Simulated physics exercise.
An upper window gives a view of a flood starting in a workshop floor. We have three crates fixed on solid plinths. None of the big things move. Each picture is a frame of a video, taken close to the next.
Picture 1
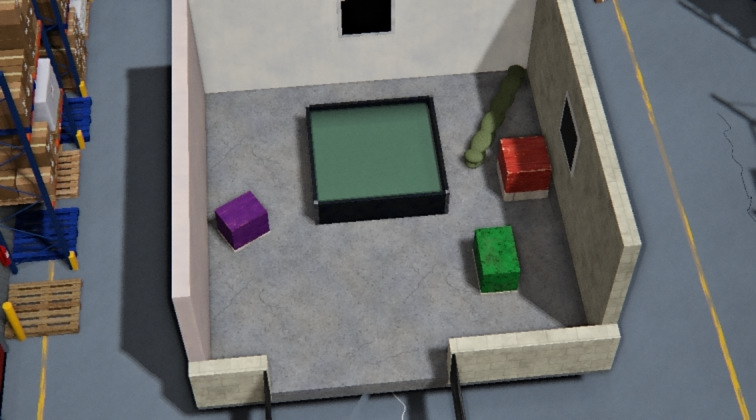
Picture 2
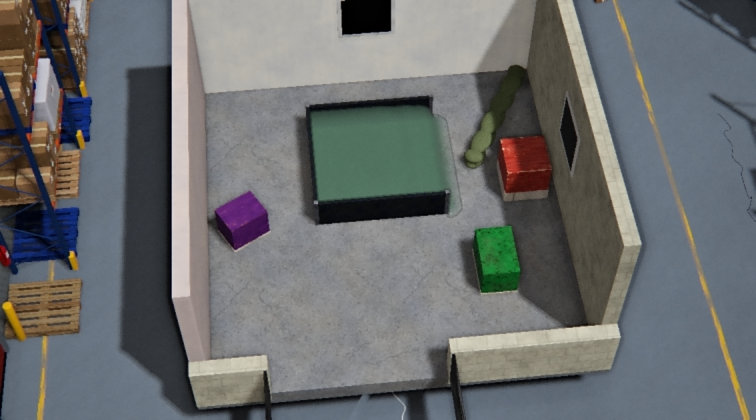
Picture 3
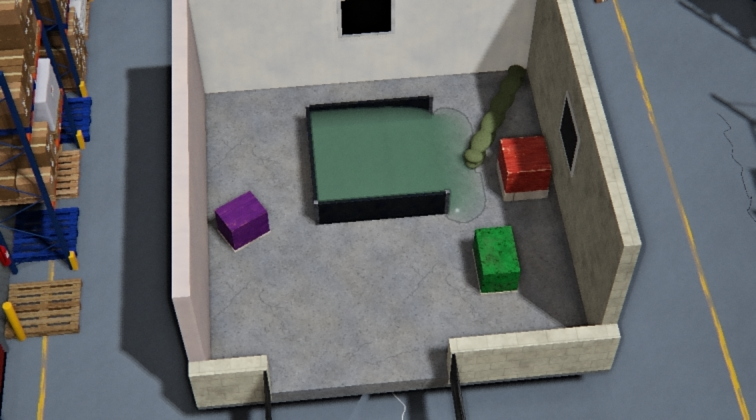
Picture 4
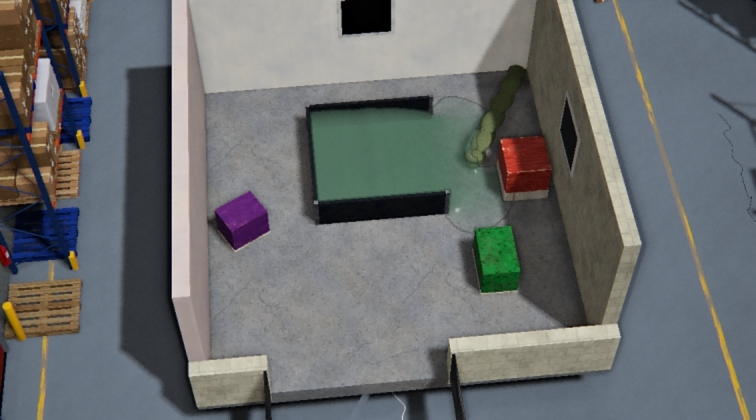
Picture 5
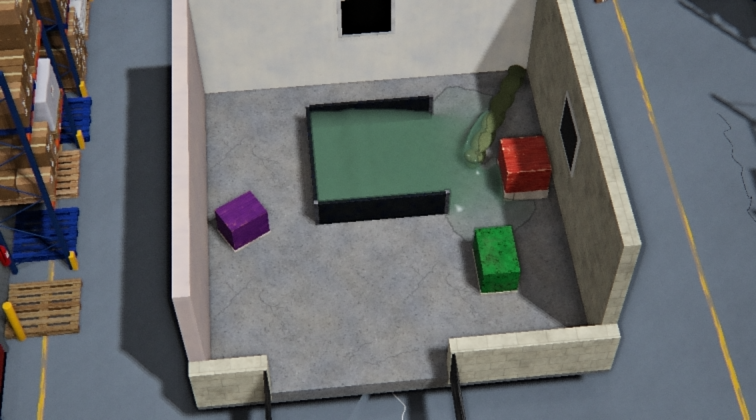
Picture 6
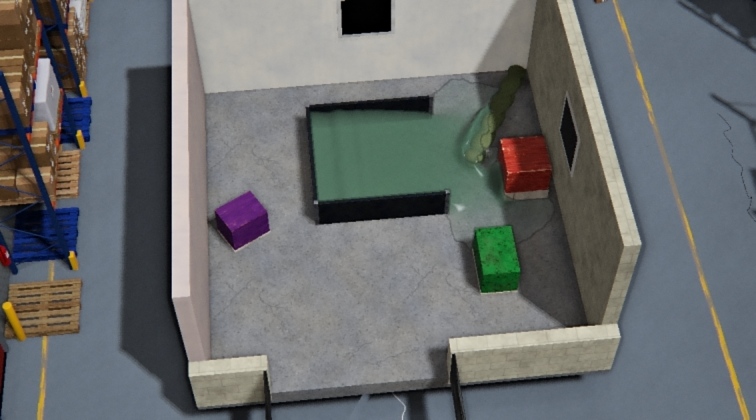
A dark-walled tank of still green water sits in a pale-walled workshop room, seen from high above. A purple box stands to the left, a green box and a red box to the right, near a mottled green column-like object, with shelving and pallets outside. The tank's right side opens and water pours out rightward, spreading around the column and the two boxes, while the camera stays still.
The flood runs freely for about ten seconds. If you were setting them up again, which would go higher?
In the end I expect the green crate to get touched. I expect the red crate to get touched. I expect the purple crate to get touched.
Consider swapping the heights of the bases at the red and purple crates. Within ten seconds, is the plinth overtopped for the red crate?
Well, after the swap red crate gets reached.
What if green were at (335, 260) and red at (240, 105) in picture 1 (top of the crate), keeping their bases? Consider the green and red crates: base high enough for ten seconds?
Result - green crate is overtopped, red crate is missed.
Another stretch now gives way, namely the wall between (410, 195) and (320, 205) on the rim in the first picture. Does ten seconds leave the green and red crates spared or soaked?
Green crate: Untouched; red crate: Untouched.
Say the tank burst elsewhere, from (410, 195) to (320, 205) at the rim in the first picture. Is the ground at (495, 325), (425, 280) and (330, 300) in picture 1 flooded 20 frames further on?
So it's liquid at the first, liquid at the second and liquid at the third.
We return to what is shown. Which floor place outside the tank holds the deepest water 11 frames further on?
Near (504, 85).
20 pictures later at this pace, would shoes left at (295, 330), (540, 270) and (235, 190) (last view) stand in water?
Going through them in order, I'd call them clear, drenched and clear.
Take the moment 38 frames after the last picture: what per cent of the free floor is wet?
About 90 %.
A moment on, water covers 20 % of the floor; the green crate water round its plinth, the red crate water round its plinth, the purple crate not reached.
Next, water covers 30 % of the floor; the green crate water round its plinth, the red crate water round its plinth, the purple crate not reached.
Then, water covers 55 % of the floor; the green crate water round its plinth, the red crate water round its plinth, the purple crate not reached.
Later, water covers 90 % of the floor; the green crate water round its plinth, the red crate water round its plinth, the purple crate water round its plinth.
In the end, water covers 95 % of the floor; the green crate was topped, the red crate was topped, the purple crate was topped.
